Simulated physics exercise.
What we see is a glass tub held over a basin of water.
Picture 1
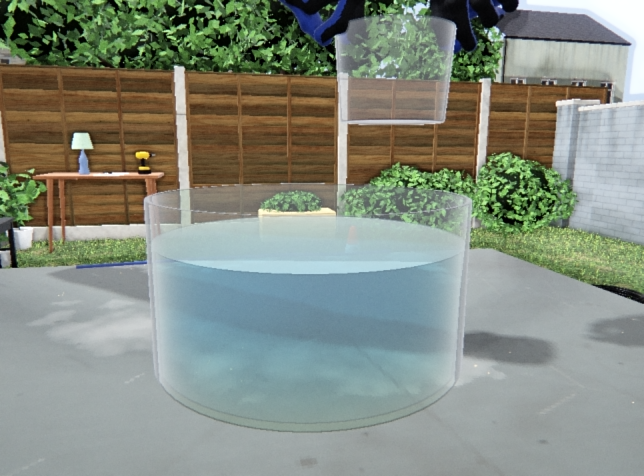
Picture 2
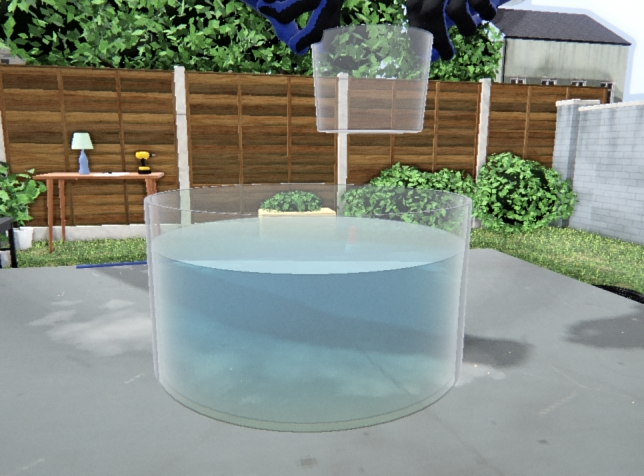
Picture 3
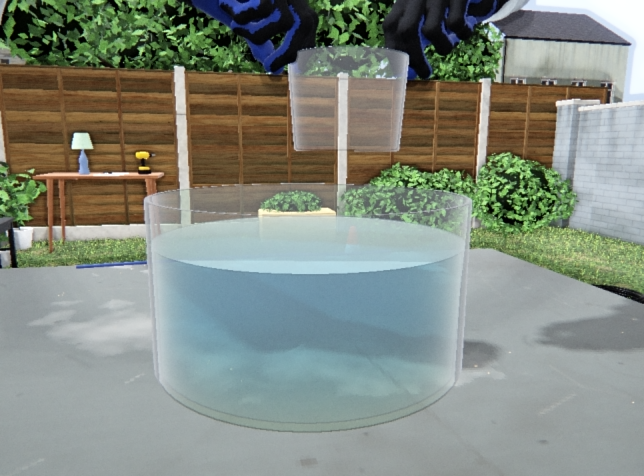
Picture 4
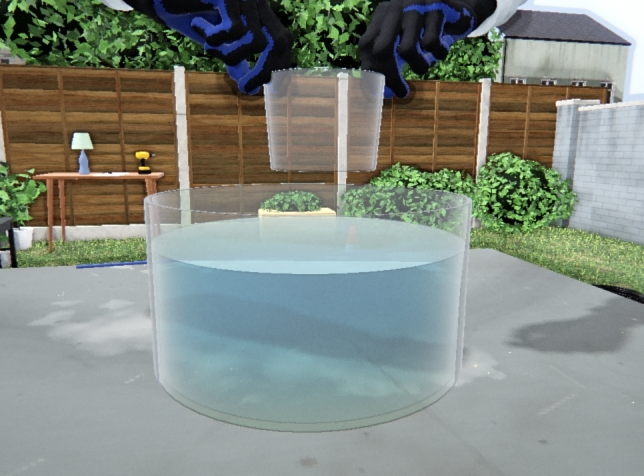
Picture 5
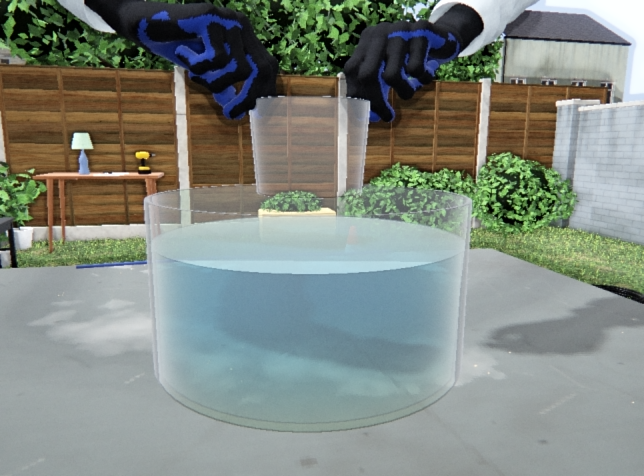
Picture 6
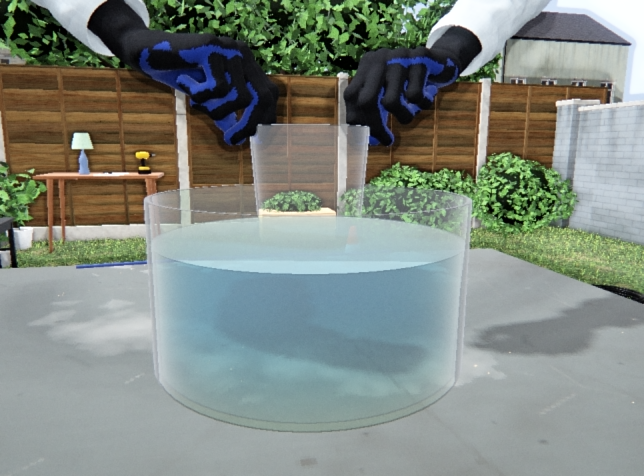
A clear, empty tub, held by hands in black and blue gloves, moves down and to the left above a large round glass basin of water on a grey patio. It then lowers more directly downward between the hands, behind the basin's near rim, to just over the still water.
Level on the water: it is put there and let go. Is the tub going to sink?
No, it stays up.
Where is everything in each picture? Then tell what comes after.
The first frame shows tub (393, 74) empty; above the basin.
The second frame shows tub (370, 83) empty; coming down.
The third frame shows tub (347, 102) empty; lower.
The fourth frame shows tub (324, 122) empty; lower still.
The fifth frame shows tub (310, 146) empty; close to the surface.
The sixth frame shows tub (310, 170) empty; just over the surface.
Soon after, the tub dips into the water.
Later, it bobs and steadies.
In the end, the tub floats with most of its side showing.
